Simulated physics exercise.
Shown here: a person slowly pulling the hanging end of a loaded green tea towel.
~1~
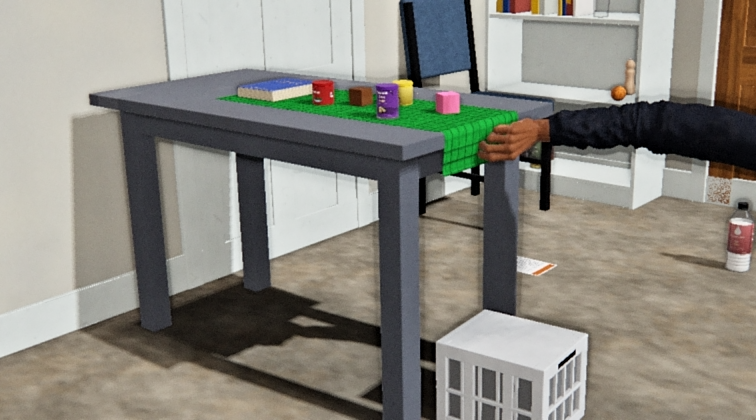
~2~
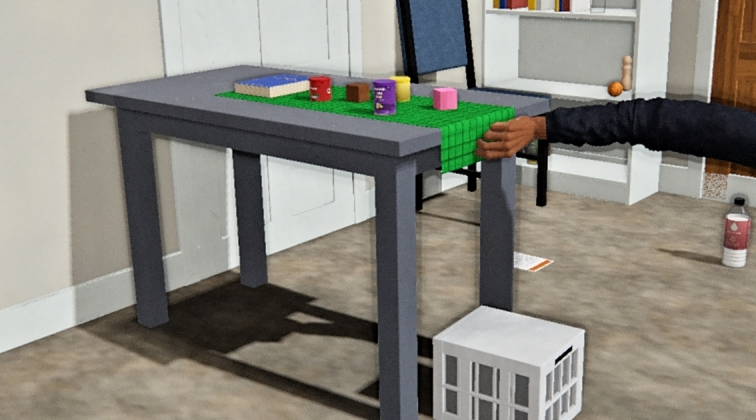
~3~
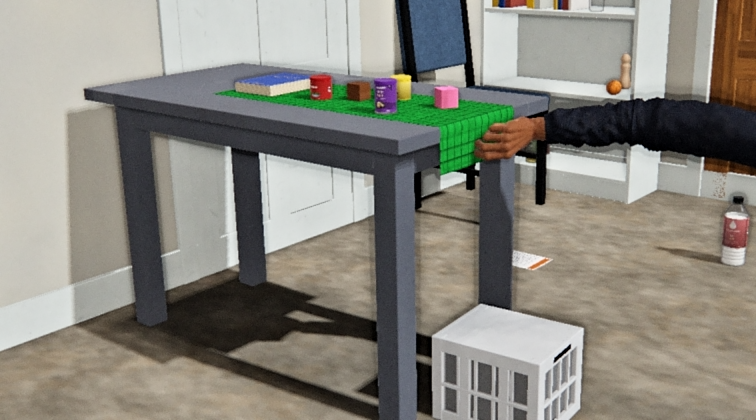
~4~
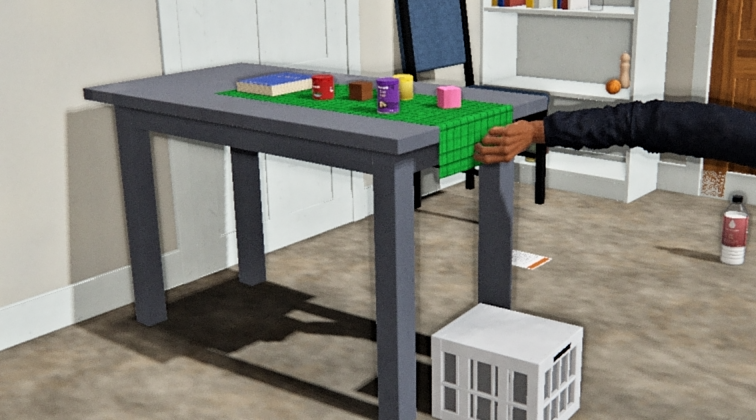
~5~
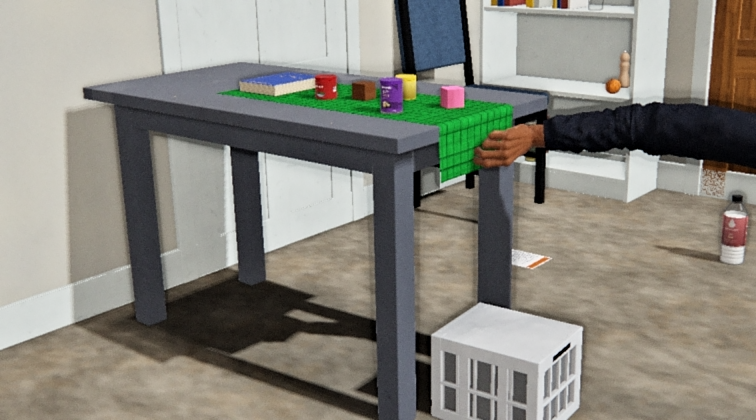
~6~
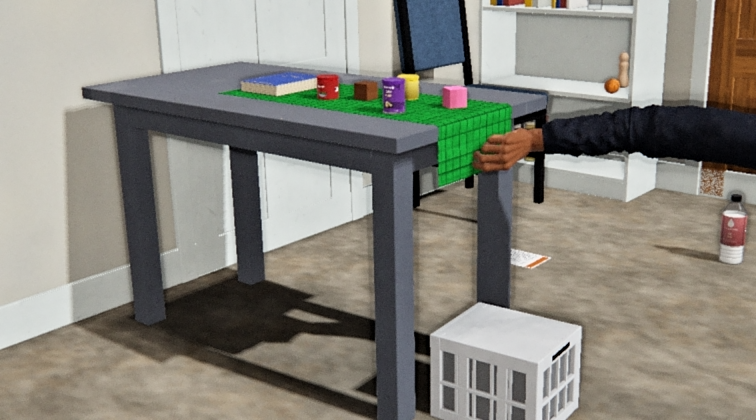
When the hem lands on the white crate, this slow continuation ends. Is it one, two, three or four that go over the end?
It is four.
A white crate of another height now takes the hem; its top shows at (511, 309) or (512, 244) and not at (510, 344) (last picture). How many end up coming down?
First height: 3; second height: 1.
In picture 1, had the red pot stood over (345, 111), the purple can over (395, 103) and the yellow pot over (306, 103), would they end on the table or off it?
Fate of the red pot: It goes; fate of the purple can: It goes; fate of the yellow pot: It stays.
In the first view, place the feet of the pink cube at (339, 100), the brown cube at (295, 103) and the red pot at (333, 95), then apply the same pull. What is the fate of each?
Note: Pink cube kept on top; brown cube kept on top; red pot kept on top.
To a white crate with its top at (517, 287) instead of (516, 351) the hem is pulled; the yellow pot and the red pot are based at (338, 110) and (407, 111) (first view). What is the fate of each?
Observed: Yellow pot remains seated; red pot departs.
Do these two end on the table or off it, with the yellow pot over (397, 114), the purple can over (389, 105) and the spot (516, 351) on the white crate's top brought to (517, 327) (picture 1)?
The yellow pot does not stay aboard, and the purple can does not stay aboard.
Soon after, hem near (479, 270); pink cube and purple can gone.
After that, hem on the crate; pink cube, purple can, yellow pot and brown cube gone.
In the end, hem on the crate; pink cube, purple can, yellow pot and brown cube gone. Over the edge go four.
